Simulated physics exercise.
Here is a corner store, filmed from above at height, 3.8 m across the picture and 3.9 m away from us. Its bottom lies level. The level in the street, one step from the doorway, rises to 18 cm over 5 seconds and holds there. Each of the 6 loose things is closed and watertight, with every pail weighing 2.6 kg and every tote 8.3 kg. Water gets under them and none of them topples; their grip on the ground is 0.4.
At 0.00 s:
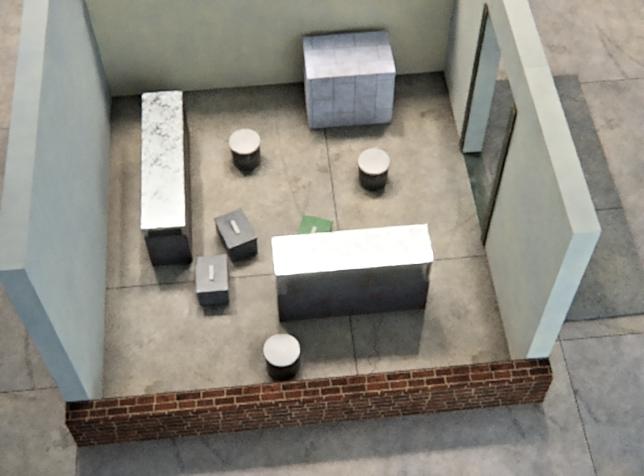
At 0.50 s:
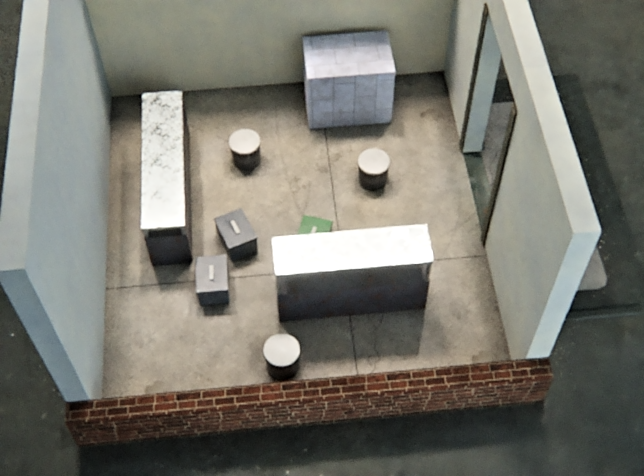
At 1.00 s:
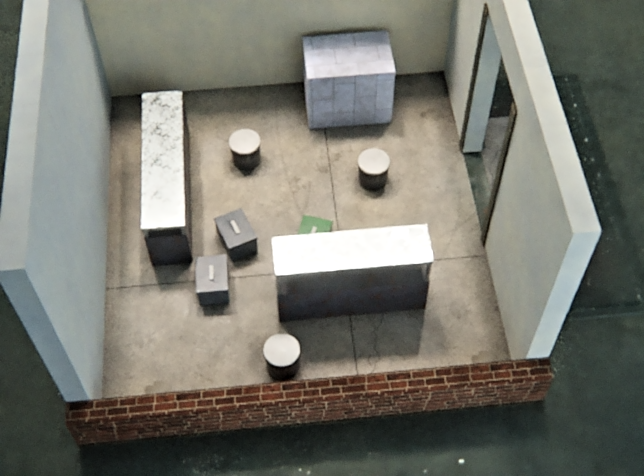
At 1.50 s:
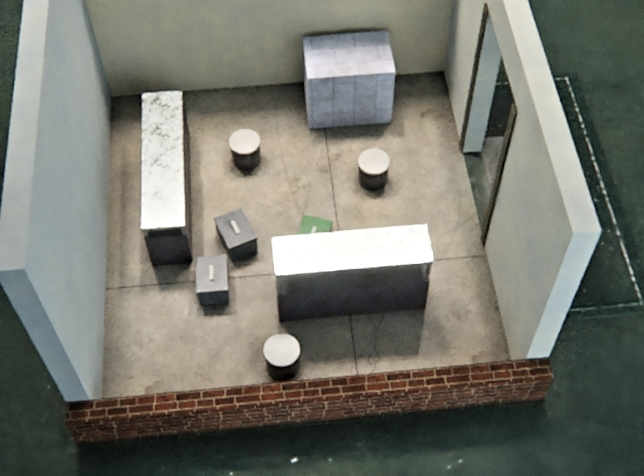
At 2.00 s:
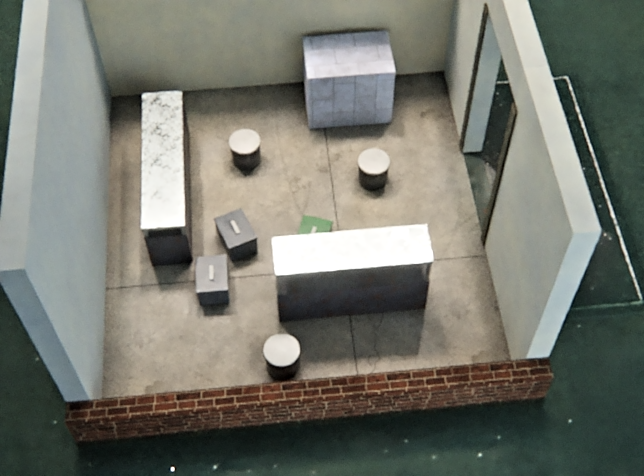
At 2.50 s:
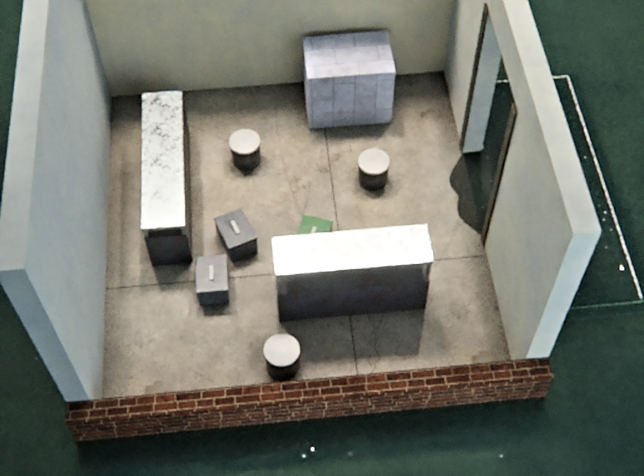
In a small store seen from above, counters, round stools and small boxes stay still while the paved ground outside turns dark green under water; lastly, a small dark patch of water appears on the floor inside the right-hand doorway.
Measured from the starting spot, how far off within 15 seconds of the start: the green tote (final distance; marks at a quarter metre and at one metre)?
It winds up well off.
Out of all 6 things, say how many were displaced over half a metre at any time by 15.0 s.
I count 6 of them.
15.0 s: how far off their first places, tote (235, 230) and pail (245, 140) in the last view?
They sit 140 cm and 250 cm away, in the order given.
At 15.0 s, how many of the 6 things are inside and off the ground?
It comes to 6 of them.
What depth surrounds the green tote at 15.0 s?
12 cm or so.
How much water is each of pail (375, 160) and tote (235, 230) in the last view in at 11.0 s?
Around 7 cm and 8 cm.
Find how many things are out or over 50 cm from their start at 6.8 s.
At that moment it comes to 3.
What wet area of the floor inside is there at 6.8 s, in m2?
Wet area: Approx. 8.5 m2.
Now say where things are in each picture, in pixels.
In the first picture, the green tote at (313, 234), on the bottom; water covers 0.0 m2; 0 of 6 have shifted.
In the second picture, the green tote at (313, 234), on the bottom; water covers 0.0 m2; 0 of 6 have shifted.
In the third picture, the green tote at (313, 234), on the bottom; 0.0 m2 under water; 0 of 6 have shifted.
In the fourth picture, the green tote at (313, 234), on the bottom; water covers 0.0 m2; 0 of 6 have shifted.
In the fifth picture, the green tote at (313, 234) rests on the ground; 0.0 m2 under water; 0 of 6 have shifted.
In the sixth picture, the green tote at (313, 234) rests on the ground; water covers 0.1 m2; 0 of 6 have shifted.
After 3.5 s the green tote is near (313, 234), 0.0 m from its start, aground; 0 afloat.
After 6.8 s the green tote is near (242, 246), 0.7 m from its start, afloat; 4 afloat.
After 11.0 s the green tote is near (248, 377), 1.6 m from its start, aground; 5 afloat.
After 15.0 s the green tote is near (486, 305), 1.8 m from its start, afloat; 6 afloat.
